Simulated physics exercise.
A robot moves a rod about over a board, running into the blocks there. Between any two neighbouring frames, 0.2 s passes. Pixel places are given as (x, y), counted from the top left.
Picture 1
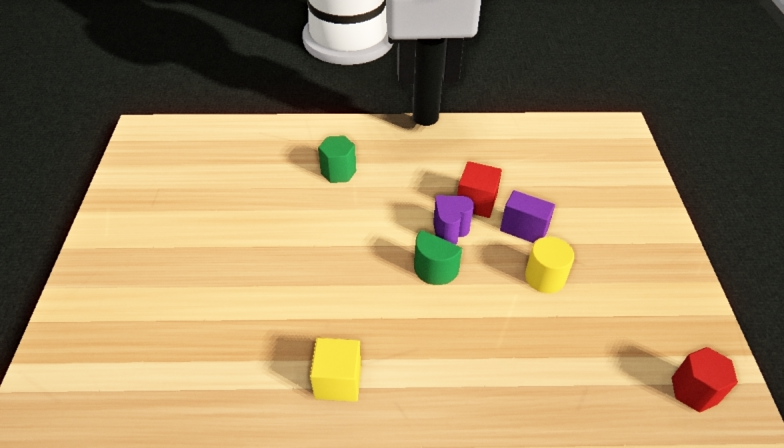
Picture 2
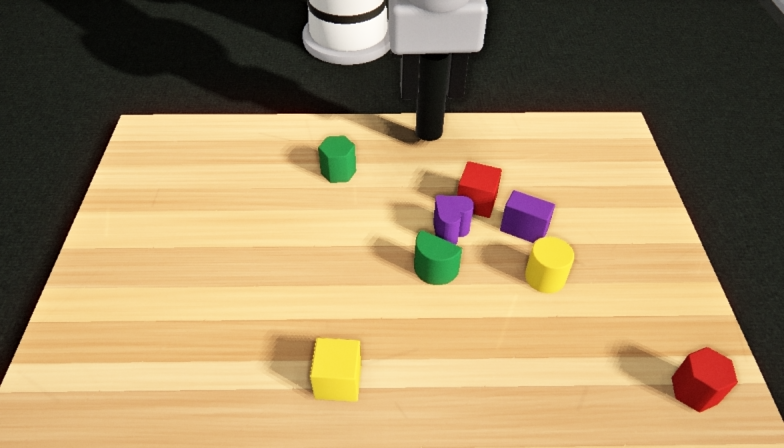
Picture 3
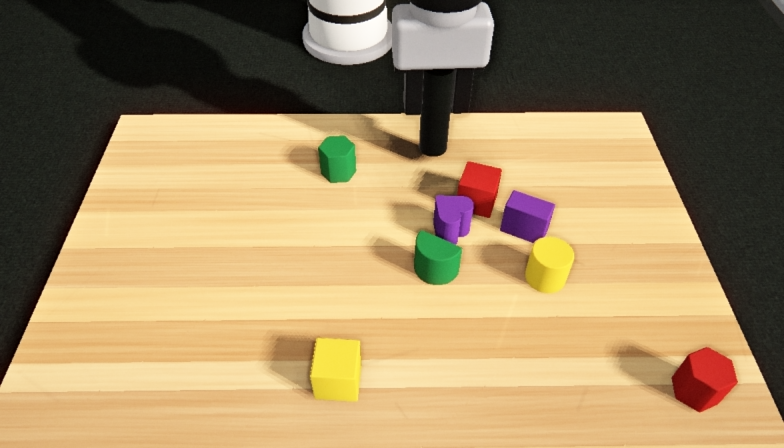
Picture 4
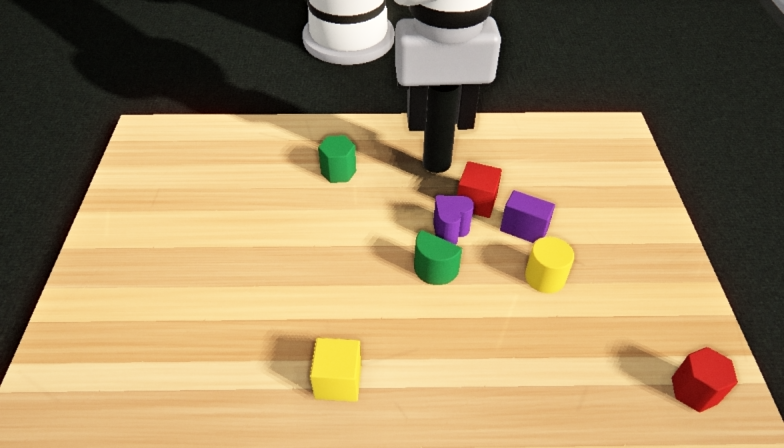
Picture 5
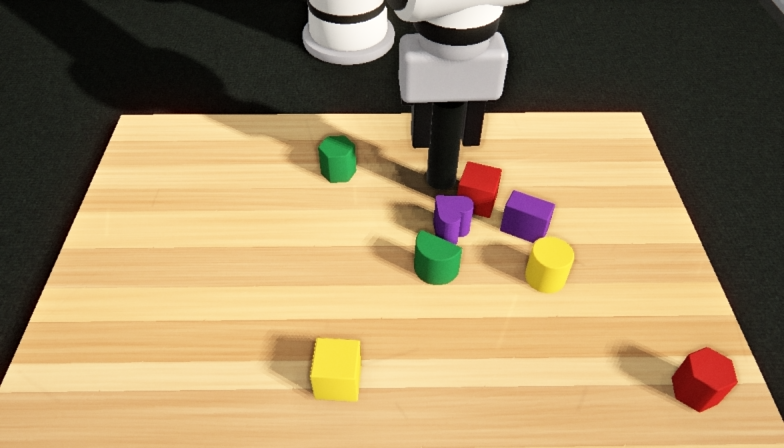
Robot arm lowering a black rod over a wooden board toward a purple heart and red block, the coloured blocks staying still.
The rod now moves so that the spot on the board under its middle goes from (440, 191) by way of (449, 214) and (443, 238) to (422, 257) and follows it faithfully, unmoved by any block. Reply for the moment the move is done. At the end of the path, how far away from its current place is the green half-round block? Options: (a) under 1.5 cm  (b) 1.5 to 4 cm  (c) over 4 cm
b - 1.5 to 4 cm.
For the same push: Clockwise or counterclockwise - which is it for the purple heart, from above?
Looking down: Anticlockwise.
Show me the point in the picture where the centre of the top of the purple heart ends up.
The centre of its top face lies at (456, 247).
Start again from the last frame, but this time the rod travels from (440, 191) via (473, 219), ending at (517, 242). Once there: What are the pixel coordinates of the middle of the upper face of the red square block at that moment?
Final place: (511, 181).
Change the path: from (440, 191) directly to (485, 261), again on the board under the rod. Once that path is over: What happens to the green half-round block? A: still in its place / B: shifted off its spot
I'll go with B - shifted off its spot.
On the path given first. One third of the way, rod (451, 203); purple heart (453, 211); red square block (486, 179), turned 20° anticlockwise.
Two thirds of the way, rod (444, 226); green half-round block (433, 256), turned 30° clockwise; purple heart (453, 236), turned 15° anticlockwise; red square block (486, 179), turned 20° anticlockwise.
At the end, rod (422, 246); green half-round block (429, 265), turned 20° clockwise; purple heart (456, 247), turned 30° anticlockwise; red square block (486, 179), turned 20° anticlockwise; purple rectangle unmoved.
